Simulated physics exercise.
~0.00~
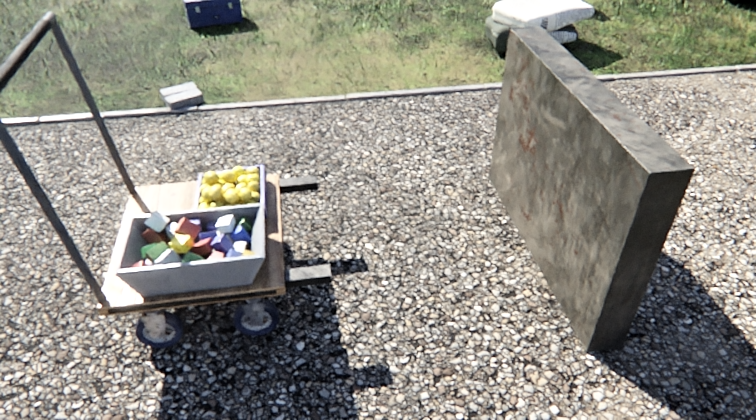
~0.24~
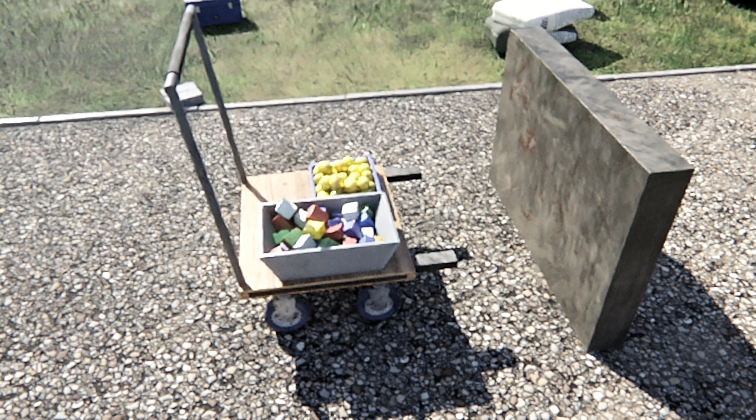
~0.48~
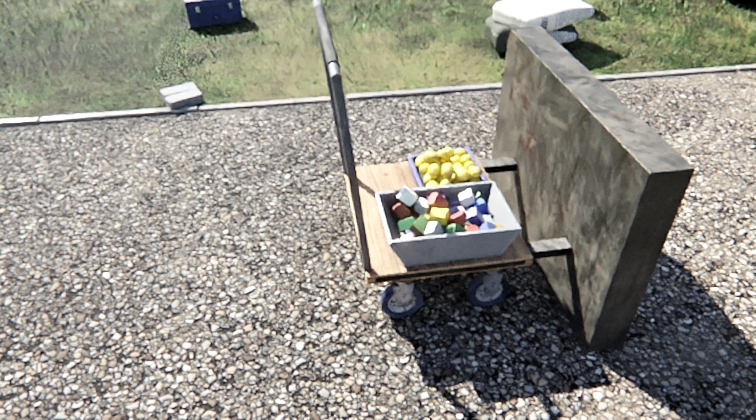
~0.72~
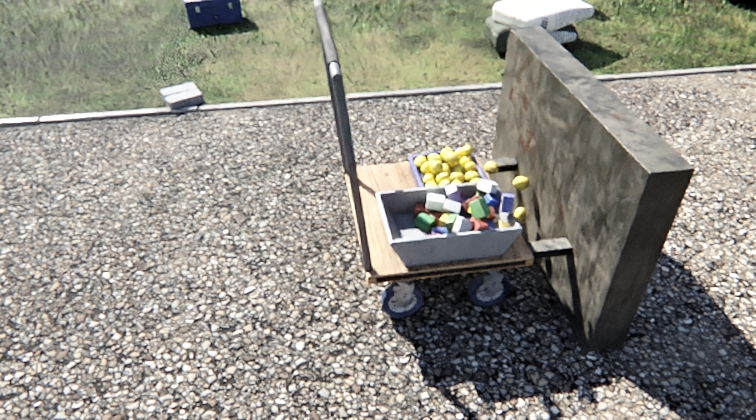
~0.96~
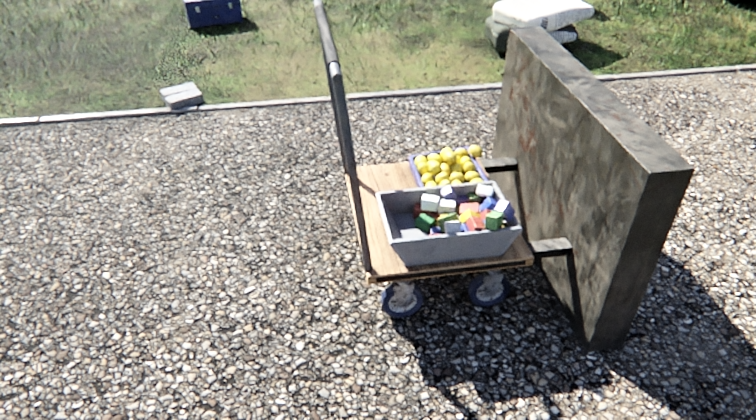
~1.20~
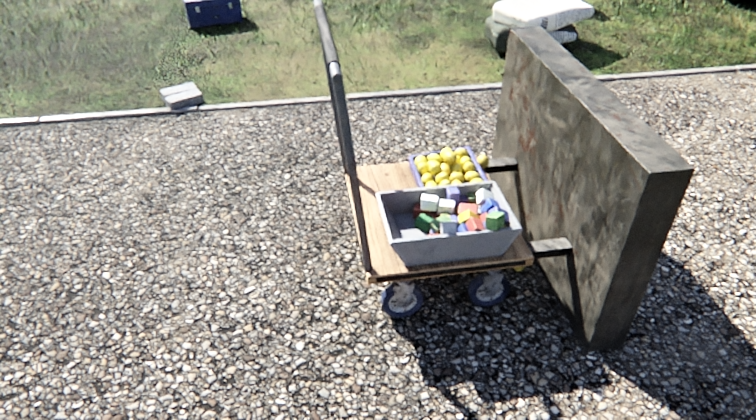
On sunlit gravel, a trolley rolling right and stopping against a wall, bricks sliding in their tub and a few lemons spilling out.
